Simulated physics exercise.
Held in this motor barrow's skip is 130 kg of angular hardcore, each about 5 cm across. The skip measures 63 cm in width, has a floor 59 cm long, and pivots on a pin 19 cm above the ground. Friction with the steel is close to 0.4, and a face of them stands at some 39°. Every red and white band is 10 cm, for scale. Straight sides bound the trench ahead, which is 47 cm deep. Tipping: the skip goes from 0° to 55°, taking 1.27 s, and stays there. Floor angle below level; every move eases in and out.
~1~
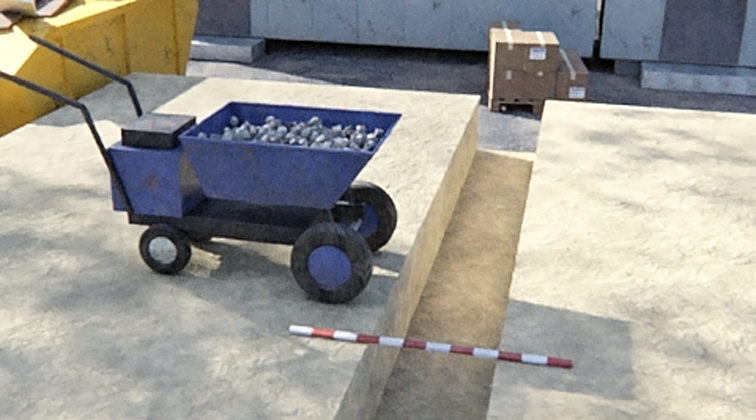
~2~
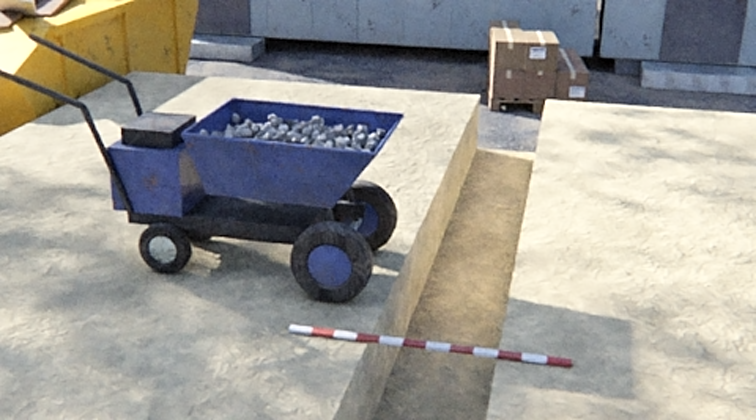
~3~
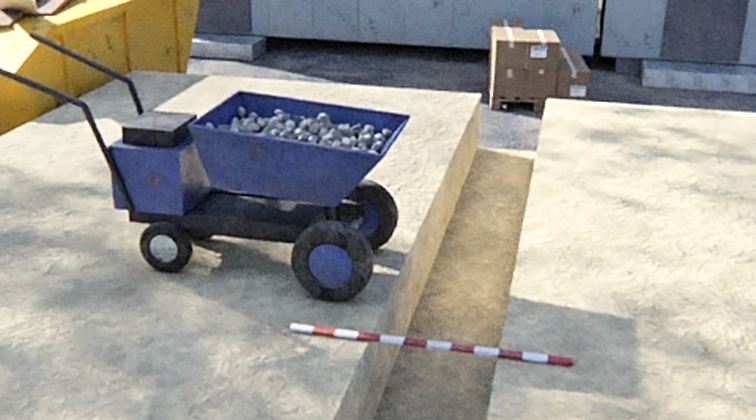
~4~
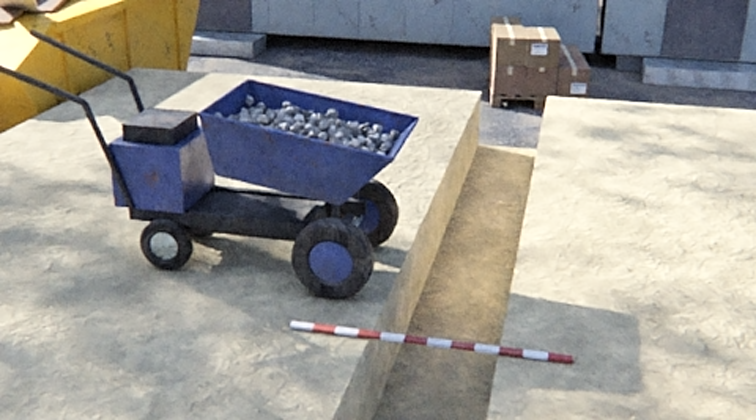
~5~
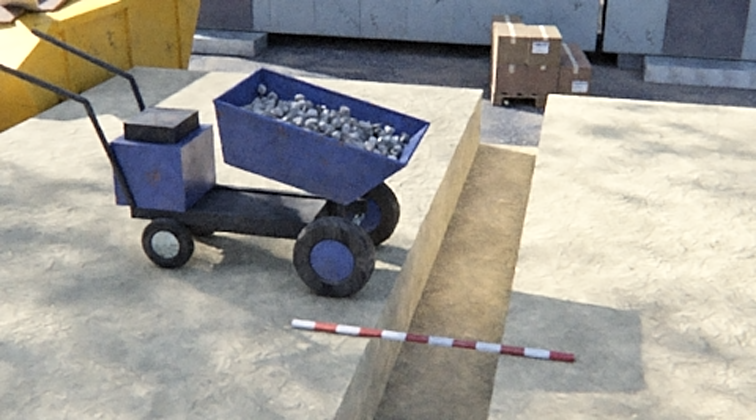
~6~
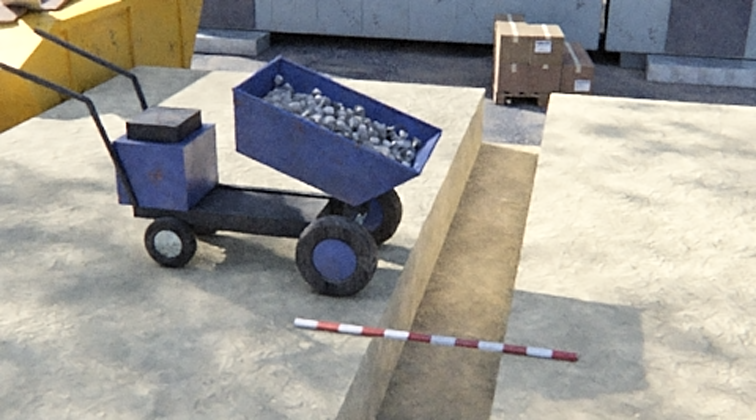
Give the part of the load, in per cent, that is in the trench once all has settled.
Close to 10 in a hundred.
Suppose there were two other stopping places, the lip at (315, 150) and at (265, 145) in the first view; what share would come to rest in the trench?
It comes to about 10 and 5 in a hundred.
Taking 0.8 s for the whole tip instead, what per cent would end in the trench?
I'd put it at some 20 in a hundred.
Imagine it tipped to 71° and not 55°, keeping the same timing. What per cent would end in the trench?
Roughly 70 percent.
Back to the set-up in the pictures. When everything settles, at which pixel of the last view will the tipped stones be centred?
Roughly at (488, 372).
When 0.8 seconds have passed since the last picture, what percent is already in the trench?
Some 0 per cent of the load by that point.
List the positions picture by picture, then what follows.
In the first picture, the skip is at 0°, its lip at (374, 154); the top of the load is at (312, 127).
In the second picture, the skip is at 1°, its lip at (376, 155); the top of the load is at (300, 125).
In the third picture, the skip is at 4°, its lip at (383, 157); the top of the load is at (301, 122).
The fourth picture shows lip at (393, 159), floor tilted 9°, highest stones at (275, 111).
In the fifth picture, the skip is at 14°, its lip at (405, 166); the top of the load is at (277, 102).
The sixth picture shows lip at (420, 174), floor tilted 21°, highest stones at (284, 94).
Then, 0.4 s after the last picture the floor is at 46°, 100 % in the skip; the foremost stones are at (444, 206).
Then, 0.8 s after the last picture the floor is at 55°, 99 % in the skip, 1 % in the trench; the foremost stones are at (494, 313).
Then, 1.2 s after the last picture the floor is at 55°, 96 % in the skip, 4 % in the trench; the foremost stones are at (508, 346).
Then, 3.1 s after the last picture the floor is at 55°, 89 % in the skip, 10 % in the trench; the foremost stones are at (515, 350).
